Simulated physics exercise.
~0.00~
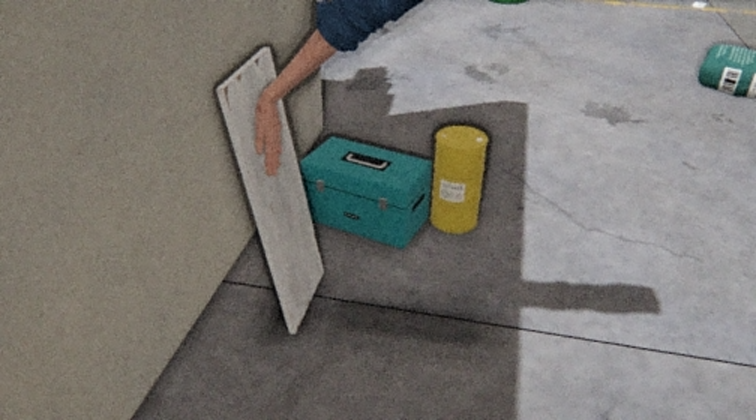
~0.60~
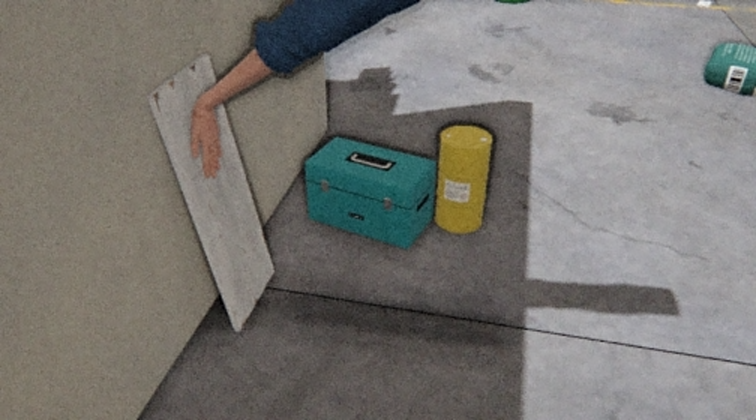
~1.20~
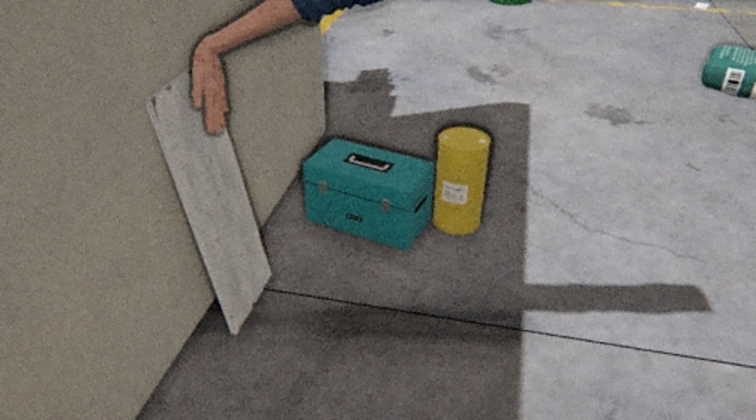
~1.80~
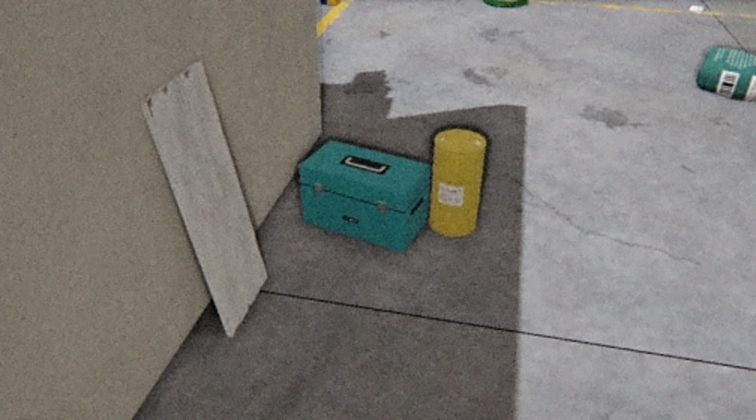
A hand leaning a white board against a wall beside a turquoise toolbox and yellow canister, then withdrawing as the board stays up.
